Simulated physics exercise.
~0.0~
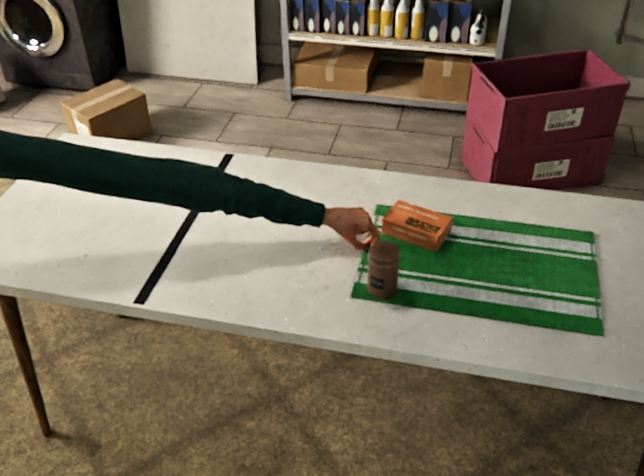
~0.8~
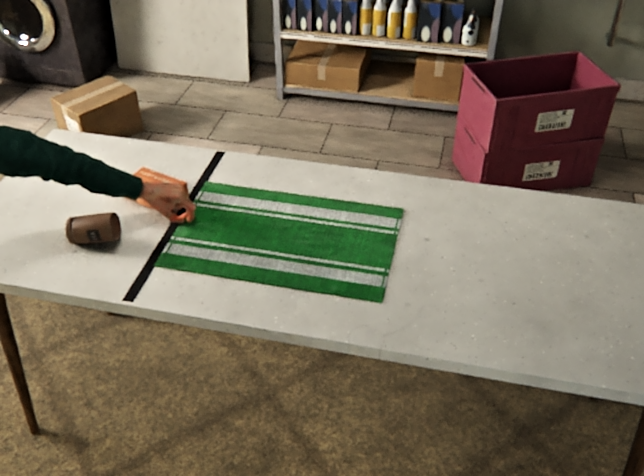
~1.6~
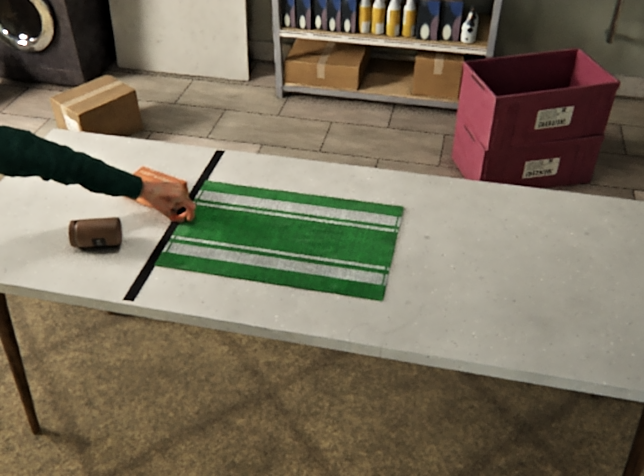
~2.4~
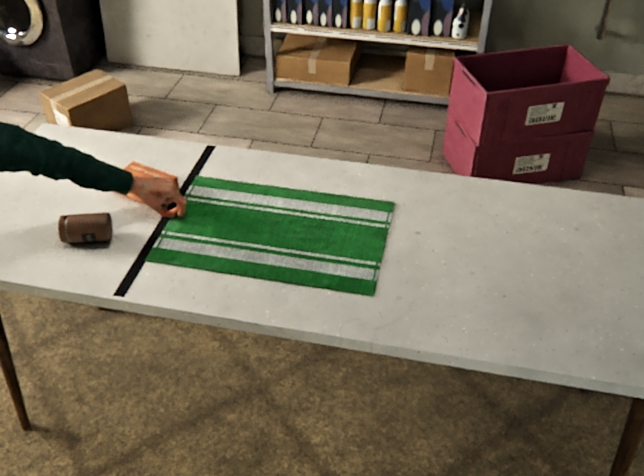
A hand pulls the green towel left to the tape, and the brown jar topples off.
